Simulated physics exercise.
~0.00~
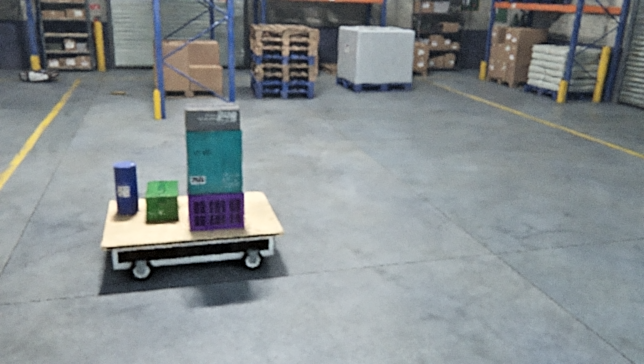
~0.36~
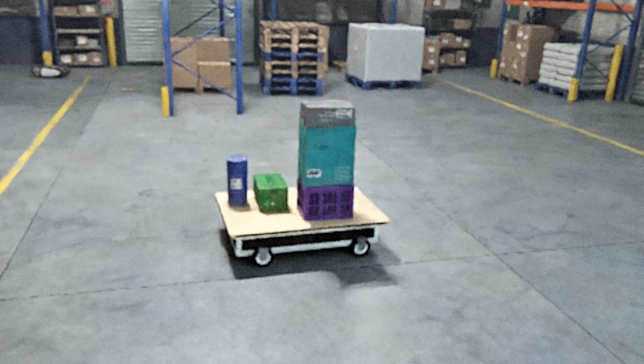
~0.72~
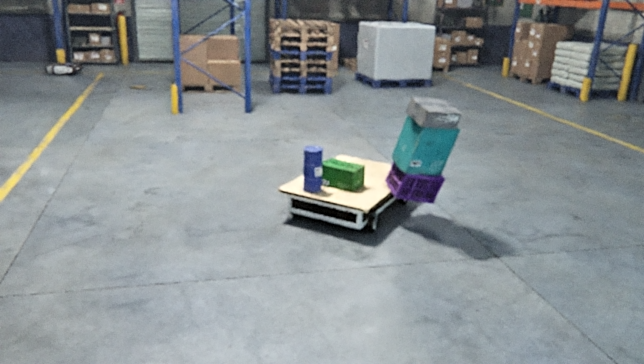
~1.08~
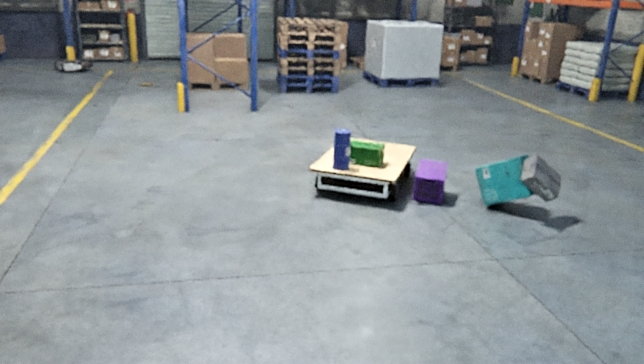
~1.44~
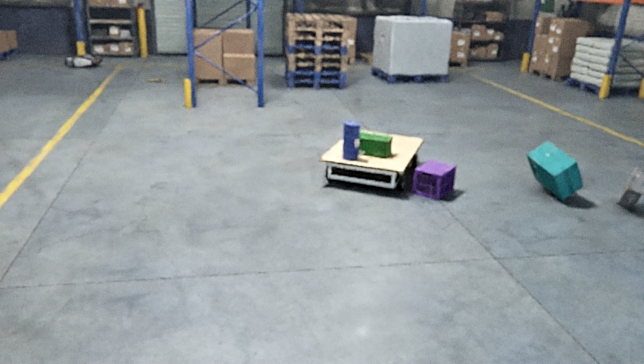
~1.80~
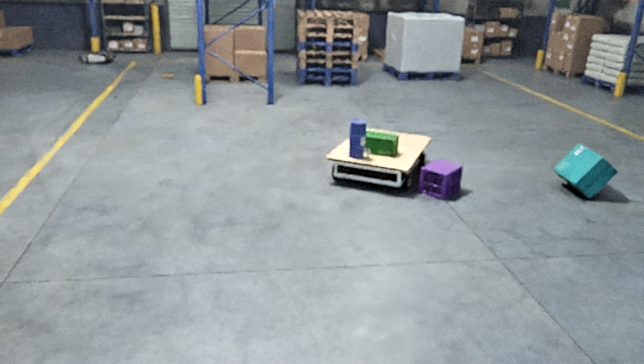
A low, flat cart with a pale wooden top rolls across a grey warehouse floor, seen from slightly above, with racking, pallets and yellow lines behind. It carries a blue canister at left, a green box beside it, and a purple crate at right with a tall turquoise box and a grey parcel stacked on top. The cart moves right, then turns away, and the stack leans and slides off its right side. The purple crate lands beside the cart while the turquoise box and grey parcel tumble farther right. The cart stops, with the blue canister upright and the green box still aboard, the purple crate close by, and the turquoise box tipped over on the floor as the parcel leaves view.
